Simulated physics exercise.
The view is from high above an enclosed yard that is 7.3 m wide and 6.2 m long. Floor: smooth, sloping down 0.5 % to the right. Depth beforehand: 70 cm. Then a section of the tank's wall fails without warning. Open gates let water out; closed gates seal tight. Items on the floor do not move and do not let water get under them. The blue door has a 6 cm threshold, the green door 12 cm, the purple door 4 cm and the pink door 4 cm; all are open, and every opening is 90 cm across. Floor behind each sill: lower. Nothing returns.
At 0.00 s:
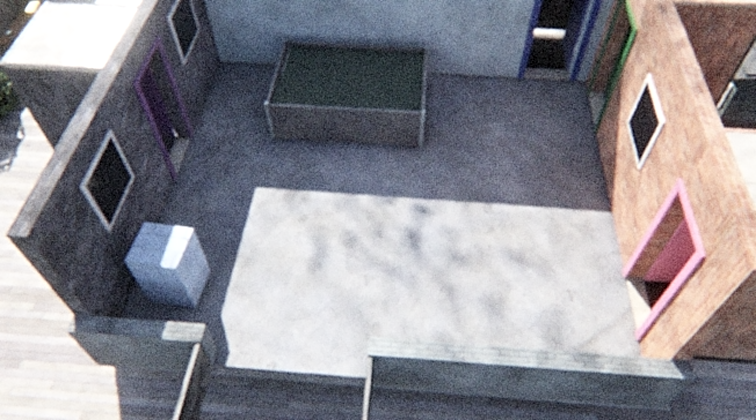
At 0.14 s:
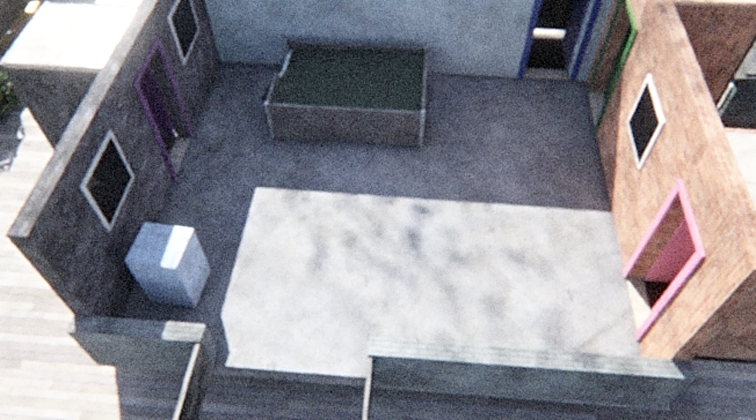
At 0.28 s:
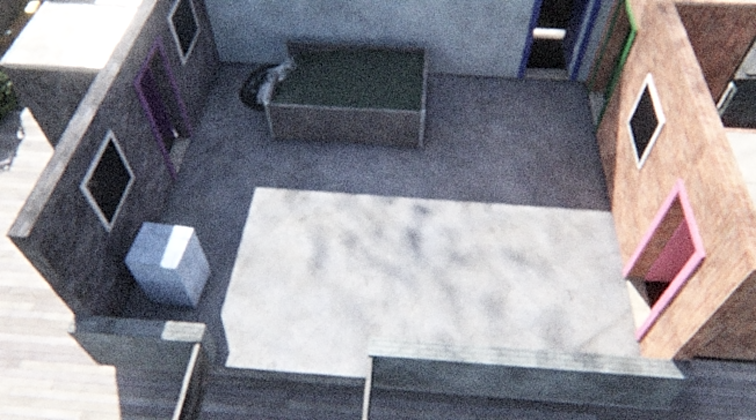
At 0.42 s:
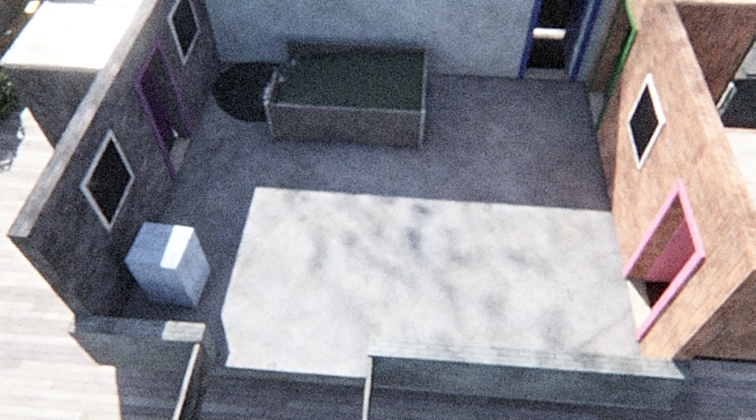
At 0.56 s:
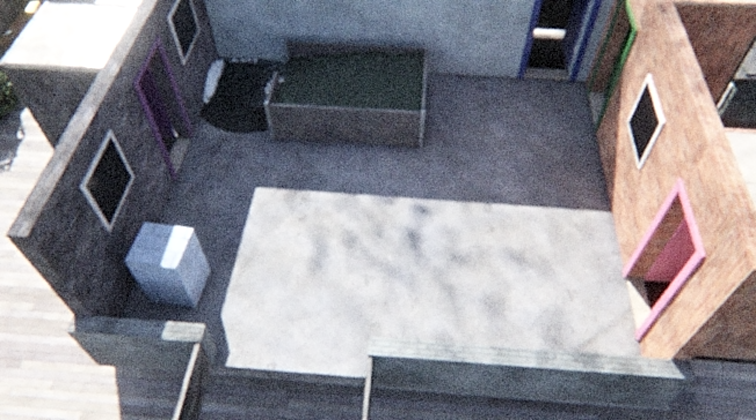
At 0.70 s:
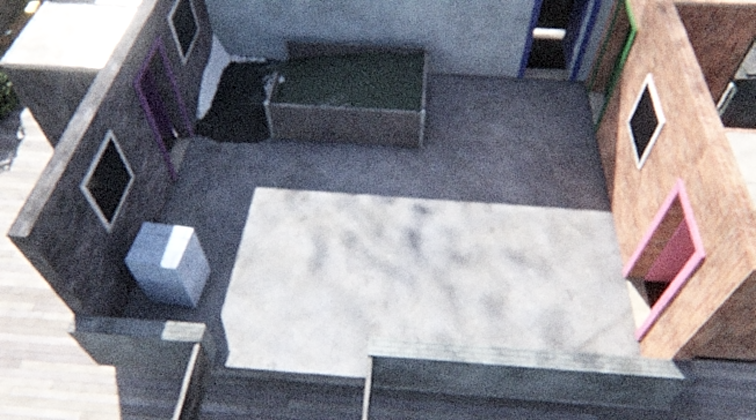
An enclosed grey-floored yard, partly sunlit, is seen from high above by a camera that stays still. A low tank of dark green water stands near the back wall, with a pale blue box at front left, a purple doorway on the left, a blue one behind, and green and pink ones on the right. Water pours from the tank's left end and spreads in a dark, pale-edged pool to the left wall.
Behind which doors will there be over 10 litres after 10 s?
In the end at the blue door the limit will hold, at the green door the limit will hold, at the purple door the limit will be broken, at the pink door the limit will be broken.
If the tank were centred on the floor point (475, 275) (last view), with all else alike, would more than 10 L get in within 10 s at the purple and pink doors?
Lab note: Purple door limit exceeded; pink door limit not exceeded.
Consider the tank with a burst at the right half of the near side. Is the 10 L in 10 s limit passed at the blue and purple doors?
With respect to that limit, blue ends up outside it, purple ends up inside it.
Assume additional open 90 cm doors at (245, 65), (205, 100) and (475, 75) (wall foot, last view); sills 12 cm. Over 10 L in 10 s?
Note, doorways in listed order: Goes beyond, goes beyond, stays short.
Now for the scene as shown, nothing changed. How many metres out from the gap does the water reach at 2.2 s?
It's close to 4.6 metres.
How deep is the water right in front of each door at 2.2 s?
Centimetres: Blue 0 / green 0 / purple 11 / pink 0.
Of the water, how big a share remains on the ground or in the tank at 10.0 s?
80 %.
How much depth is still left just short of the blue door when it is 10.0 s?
It's some 3.5 centimetres deep.
After 1.4 s water covers 10 % of the floor and is deepest (56 cm) near (221, 62); blue door not reached, green door not reached, purple door 8 cm at the sill, 0 L in, pink door not reached.
After 2.2 s water covers 20 % of the floor and is deepest (50 cm) near (219, 67); blue door not reached, green door not reached, purple door 11 cm at the sill, 8 L in, pink door not reached.
After 3.5 s water covers 45 % of the floor and is deepest (34 cm) near (254, 69); blue door not reached, green door not reached, purple door 10 cm at the sill, 34 L in, pink door not reached.
After 6.0 s water covers 65 % of the floor and is deepest (25 cm) near (246, 69); blue door 2 cm at the sill, 0 L in, green door 8 cm at the sill, 0 L in, purple door 8 cm at the sill, 67 L in, pink door not reached.
After 10.0 s water covers 80 % of the floor and is deepest (14 cm) near (253, 75); blue door 4 cm at the sill, 1 L in, green door 5 cm at the sill, 0 L in, purple door 5 cm at the sill, 84 L in, pink door 12 cm at the sill, 80 L in.
